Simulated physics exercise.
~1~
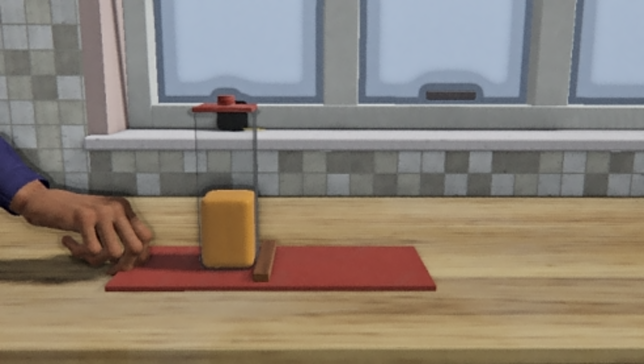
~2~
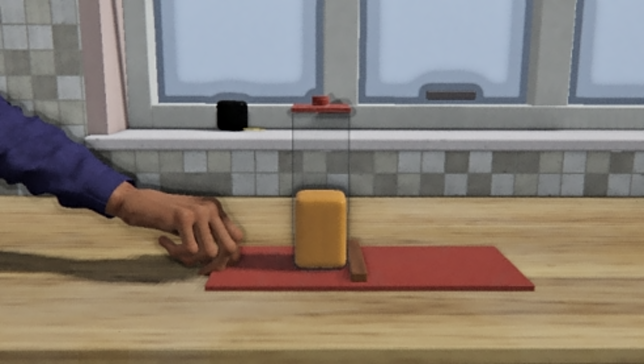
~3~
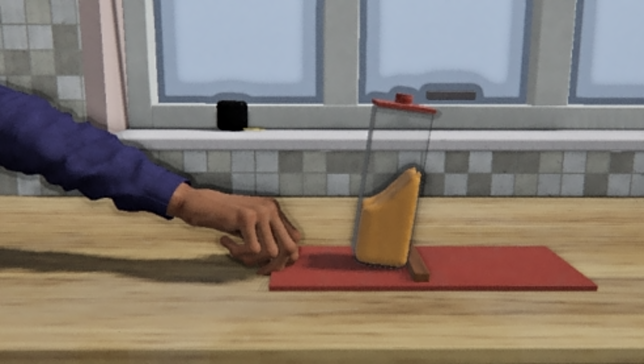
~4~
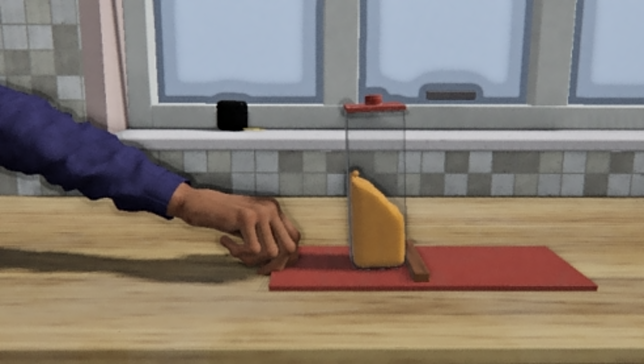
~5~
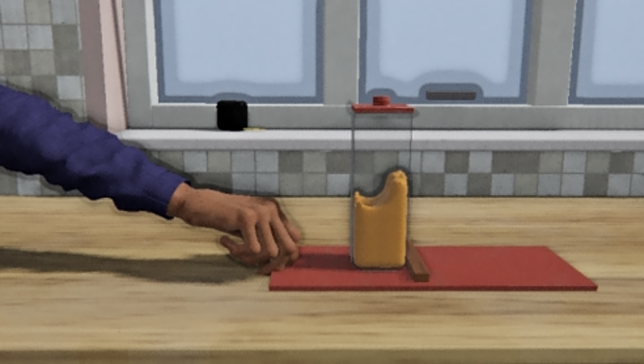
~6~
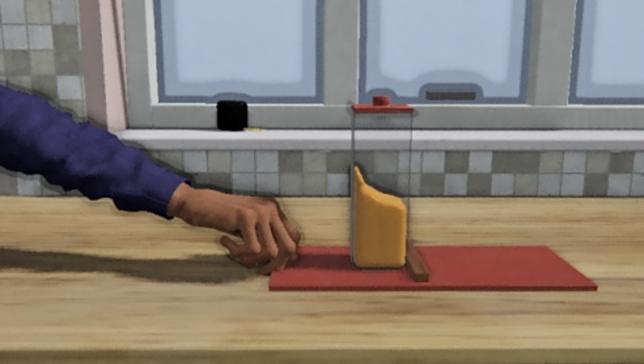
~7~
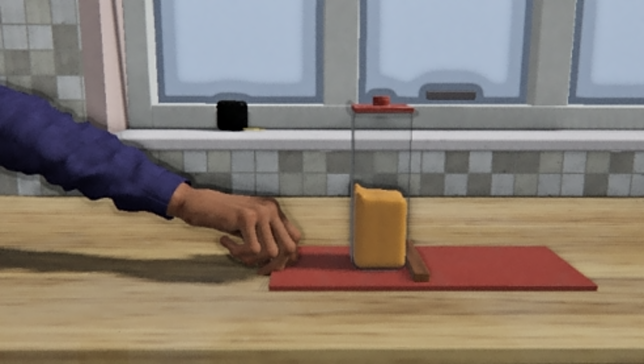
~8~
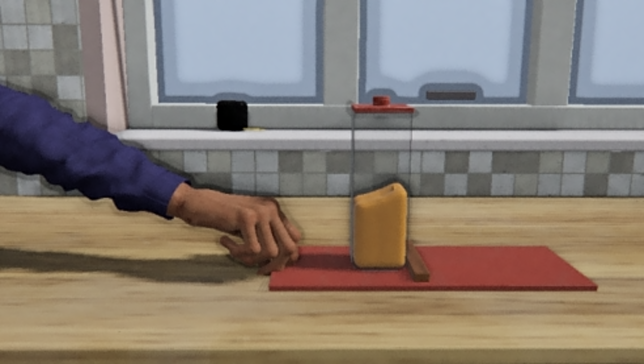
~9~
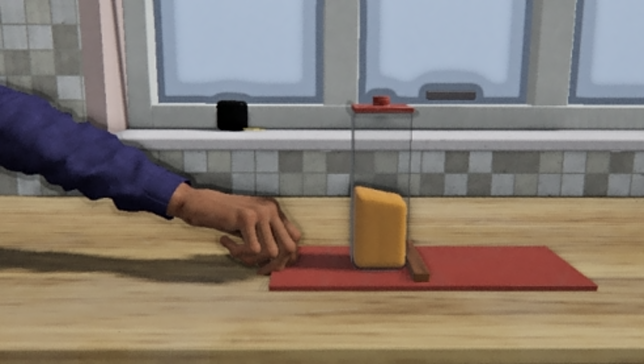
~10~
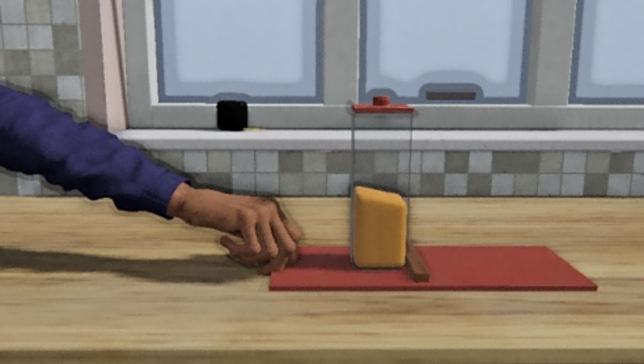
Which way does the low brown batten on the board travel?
The batten travels to the right, along with the red board, before coming to a stop.
